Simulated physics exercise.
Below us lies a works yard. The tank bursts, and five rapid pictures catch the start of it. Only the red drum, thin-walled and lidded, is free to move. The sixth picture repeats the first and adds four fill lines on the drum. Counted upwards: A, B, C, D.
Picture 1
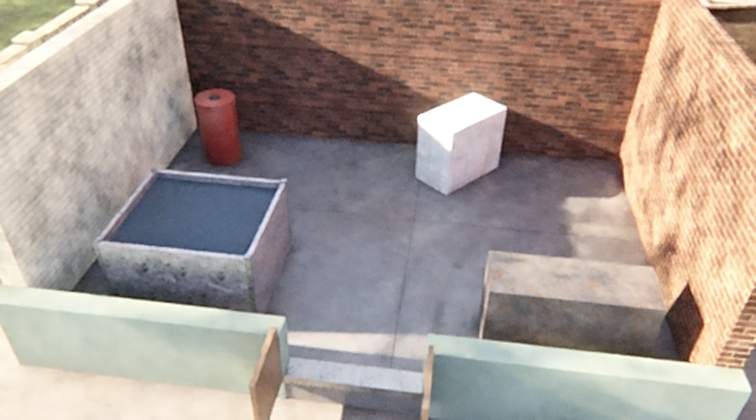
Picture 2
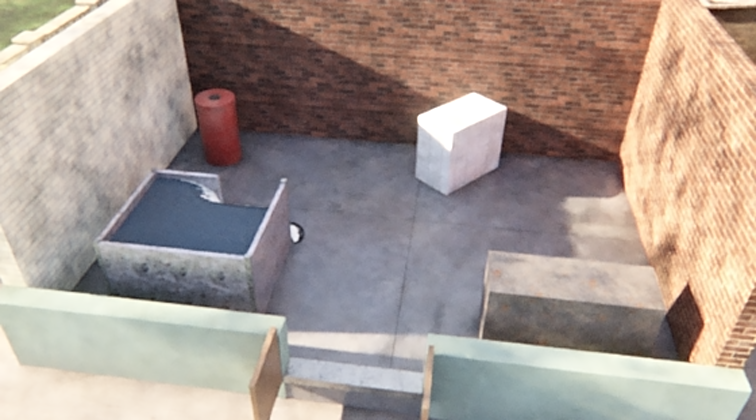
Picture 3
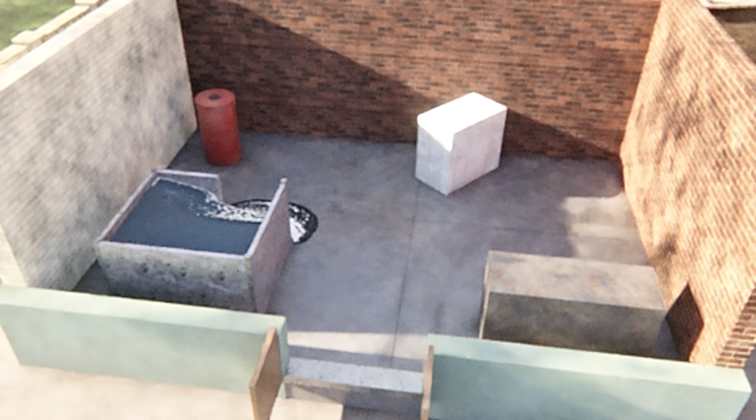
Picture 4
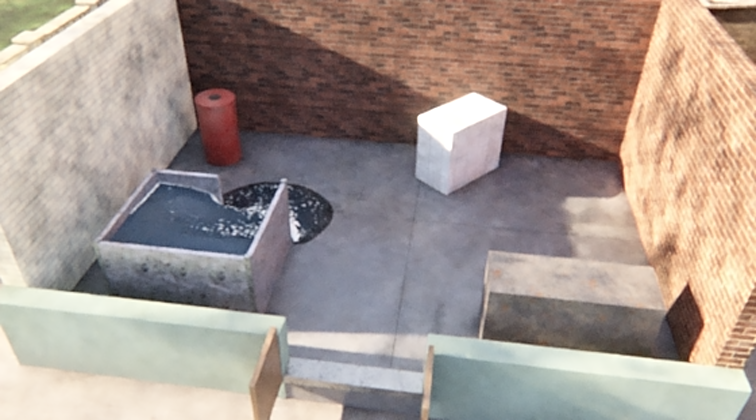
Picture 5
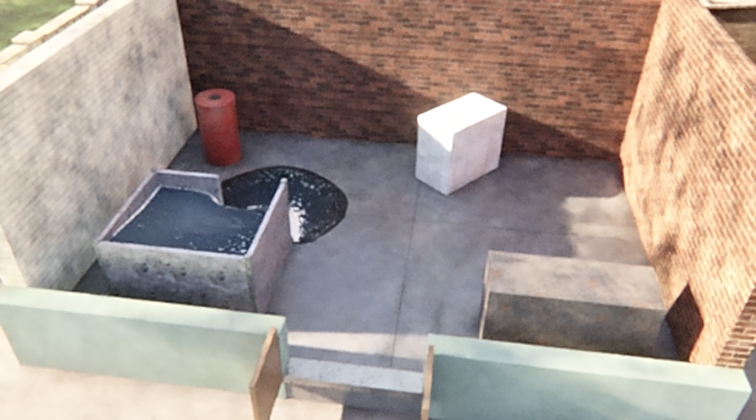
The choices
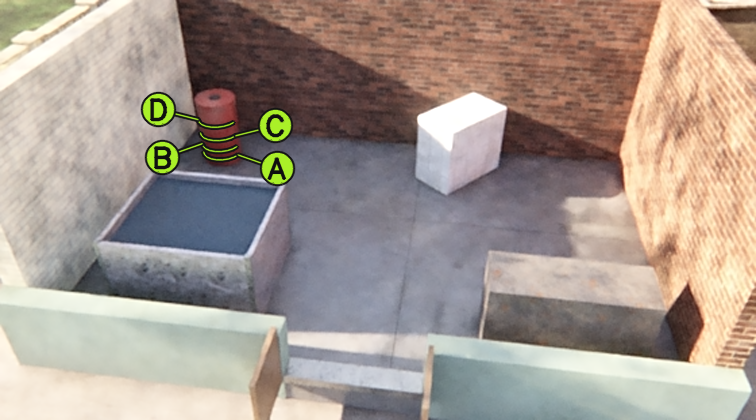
Dark water poured from a gap in the back of the full tank on the left and spread across the yard floor in a widening pool, while the red drum and white block stayed still.
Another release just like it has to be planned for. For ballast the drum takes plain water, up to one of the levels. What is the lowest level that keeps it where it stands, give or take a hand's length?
Take B.
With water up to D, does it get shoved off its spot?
No, not at all.
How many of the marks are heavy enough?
Three of the four.
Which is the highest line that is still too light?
Here it is line A.
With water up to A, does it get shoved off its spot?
Yes.
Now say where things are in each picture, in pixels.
In the first frame, lid of the red drum at (215, 97); tank full, its middle at (198, 216); open gate at (356, 329).
In the second frame, water covers 1 % of the ground, mostly out of sight from here.
In the third frame, water covers 3 % of the ground, mostly out of sight from here.
In the fourth frame, water covers 6 % of the ground, mostly out of sight from here.
In the fifth frame, lid of the red drum at (215, 97); 9 % of the ground under water, its edge towards the drum at (274, 169).
In lime, A at (216, 159); B at (215, 151); C at (213, 140); D at (211, 127); from the bottom up A, B, C, D.
With A, it is pushed about 3 times its own width away.
With B, it does not move.
With C, it does not move.
With D, it does not move.
